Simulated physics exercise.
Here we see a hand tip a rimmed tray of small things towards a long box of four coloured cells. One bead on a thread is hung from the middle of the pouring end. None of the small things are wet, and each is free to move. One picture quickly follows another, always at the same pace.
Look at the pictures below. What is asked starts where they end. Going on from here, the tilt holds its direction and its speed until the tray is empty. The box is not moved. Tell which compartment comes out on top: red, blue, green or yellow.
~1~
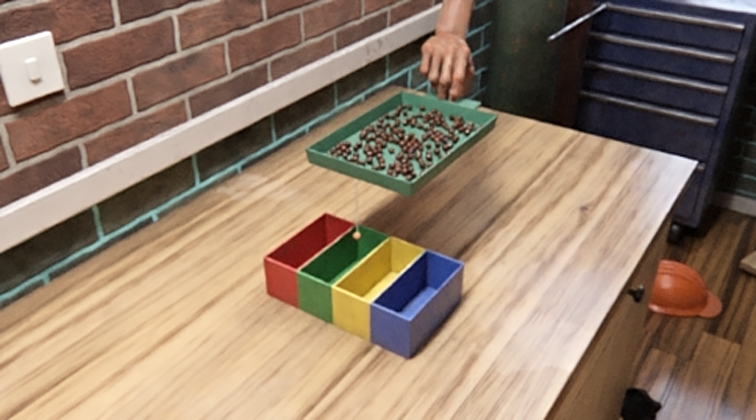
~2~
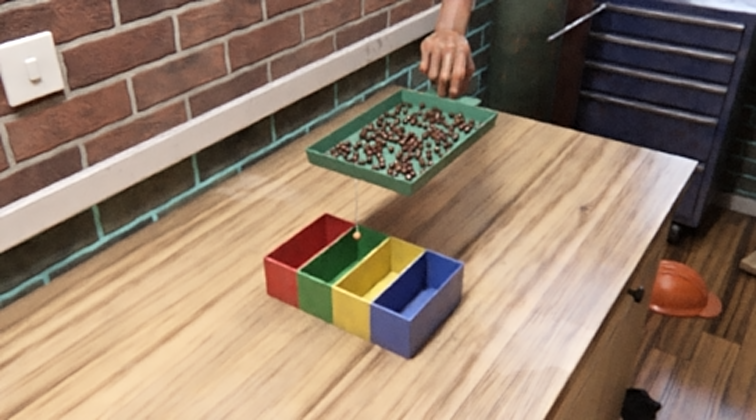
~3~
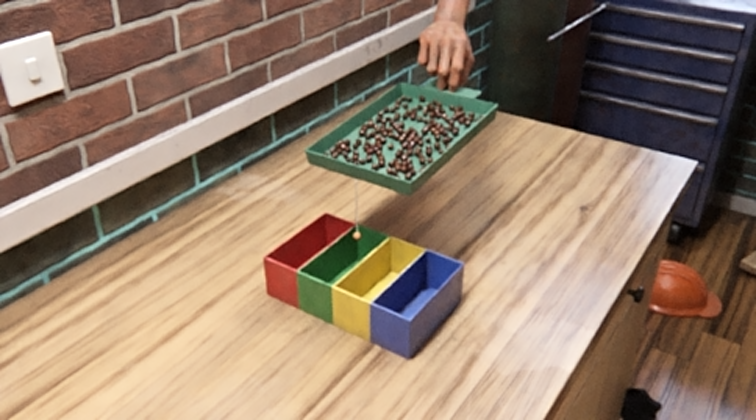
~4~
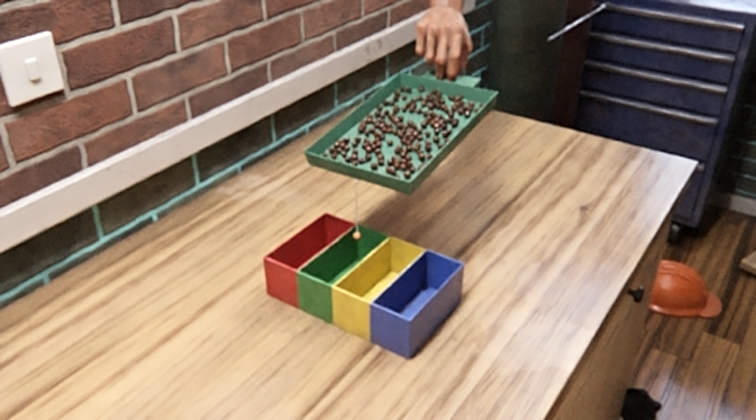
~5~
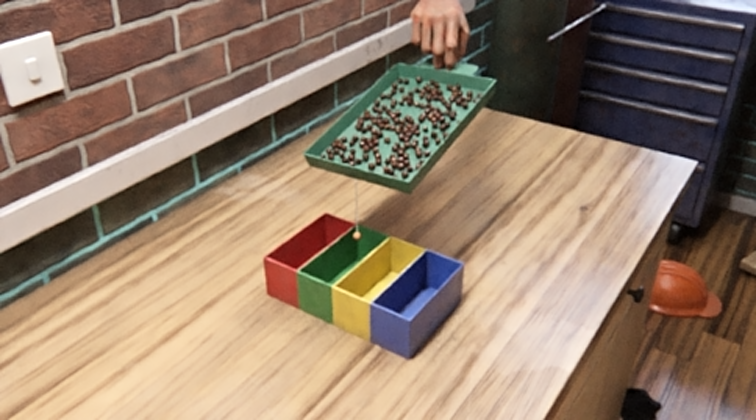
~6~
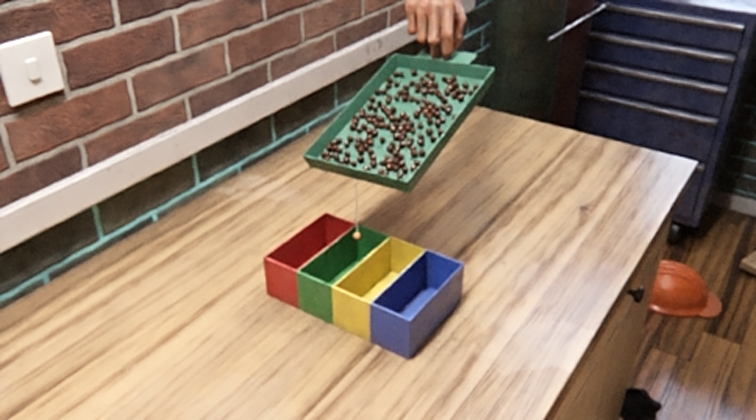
It is red that comes out on top.
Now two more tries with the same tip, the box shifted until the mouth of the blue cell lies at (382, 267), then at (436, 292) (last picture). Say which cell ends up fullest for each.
Try 1 - that green cell; try 2 - the red cell.
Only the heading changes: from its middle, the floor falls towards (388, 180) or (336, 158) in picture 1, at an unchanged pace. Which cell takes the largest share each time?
Case 1 - that yellow cell. Case 2 - that red cell.
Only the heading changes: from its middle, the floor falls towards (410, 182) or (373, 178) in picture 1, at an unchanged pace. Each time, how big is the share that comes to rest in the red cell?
Roughly 0 percent first and 10 percent second.
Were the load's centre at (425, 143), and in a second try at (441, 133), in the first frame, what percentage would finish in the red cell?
In order, roughly 60 % and 70 %.
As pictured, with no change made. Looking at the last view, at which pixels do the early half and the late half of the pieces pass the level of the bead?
The opening part goes through (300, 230); what follows goes through (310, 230).
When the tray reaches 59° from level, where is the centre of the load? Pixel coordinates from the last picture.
Look about (337, 156) in the last picture.
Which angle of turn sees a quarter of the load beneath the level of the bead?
Close to 95° of tilt at that moment.
Soon after the last picture, tray tipped steeply; nearly all on the tray; a small part falling or outside the box.
A little later, tray tipped right over; about half on the tray; about a quarter in the red cell; a stray few in the green cell; about a quarter falling or outside the box.
Later still, tray tipped past a quarter turn; about two thirds in the red cell; a small part in the green cell; a stray few in the yellow cell; about a quarter falling or outside the box.
By the end, tray tipped past a quarter turn; about two thirds in the red cell; a small part in the green cell; a stray few in the yellow cell; none in the blue cell; about a quarter outside the box.
